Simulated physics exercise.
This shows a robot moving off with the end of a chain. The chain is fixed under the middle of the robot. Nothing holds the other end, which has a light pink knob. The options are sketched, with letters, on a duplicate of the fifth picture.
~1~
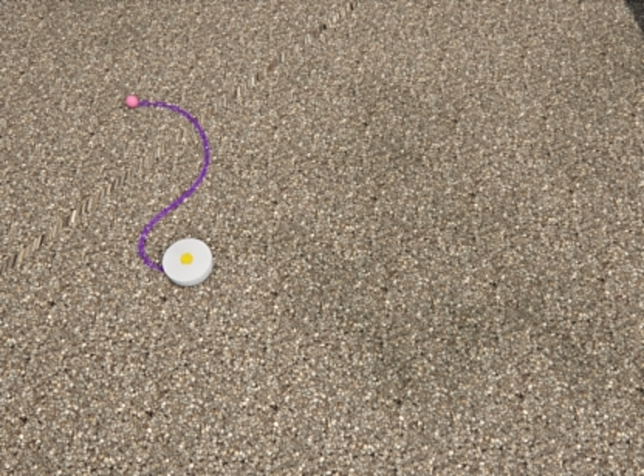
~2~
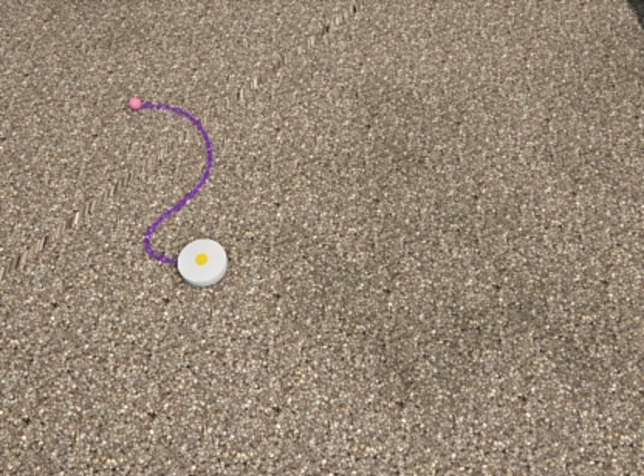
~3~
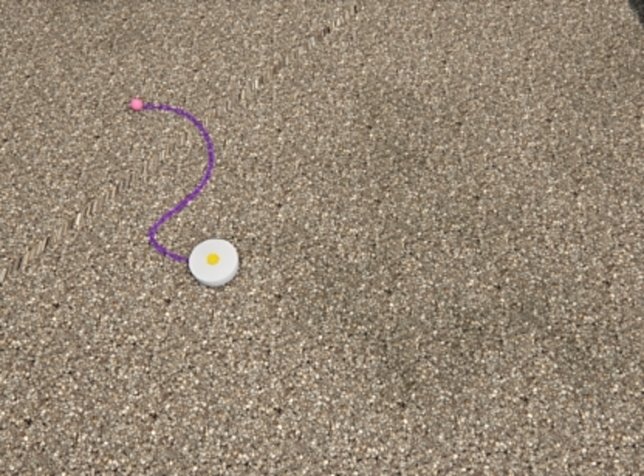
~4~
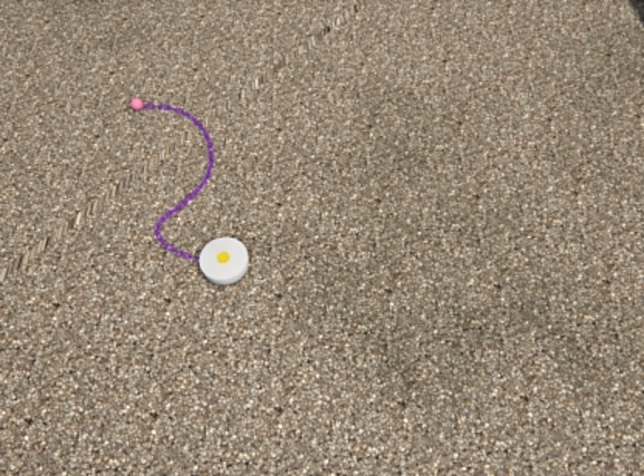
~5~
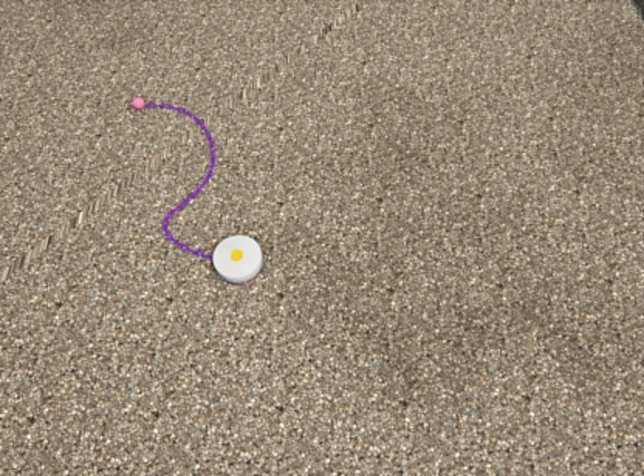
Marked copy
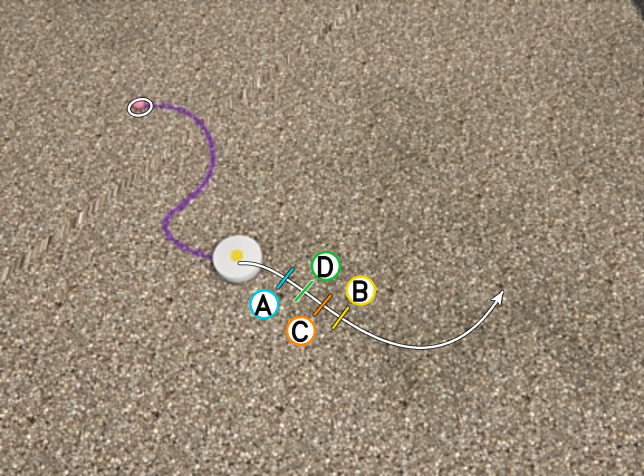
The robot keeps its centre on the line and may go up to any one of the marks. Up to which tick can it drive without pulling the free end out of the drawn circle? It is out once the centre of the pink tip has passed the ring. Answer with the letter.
No farther than C.
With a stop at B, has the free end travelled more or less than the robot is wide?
By then, less.
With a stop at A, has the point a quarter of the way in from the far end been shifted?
No.
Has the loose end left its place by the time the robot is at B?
By then, yes.
On the marked copy, A at (285, 278); B at (341, 318); C at (323, 305); D at (304, 291); the ring at (140, 107); the route from (240, 263) via (375, 337) to (503, 292).
Taking C. A third of the way, robot (272, 267), middle of the chain (210, 177), free end (139, 104).
Two thirds of the way, robot (299, 284), middle of the chain (211, 177), free end (139, 104).
When it is over, robot (323, 302), middle of the chain (228, 187), free end (146, 103); the free end is still in its ring.
As for the rest, A is safe but short; B drags the free end to (159, 106); D is safe but short.
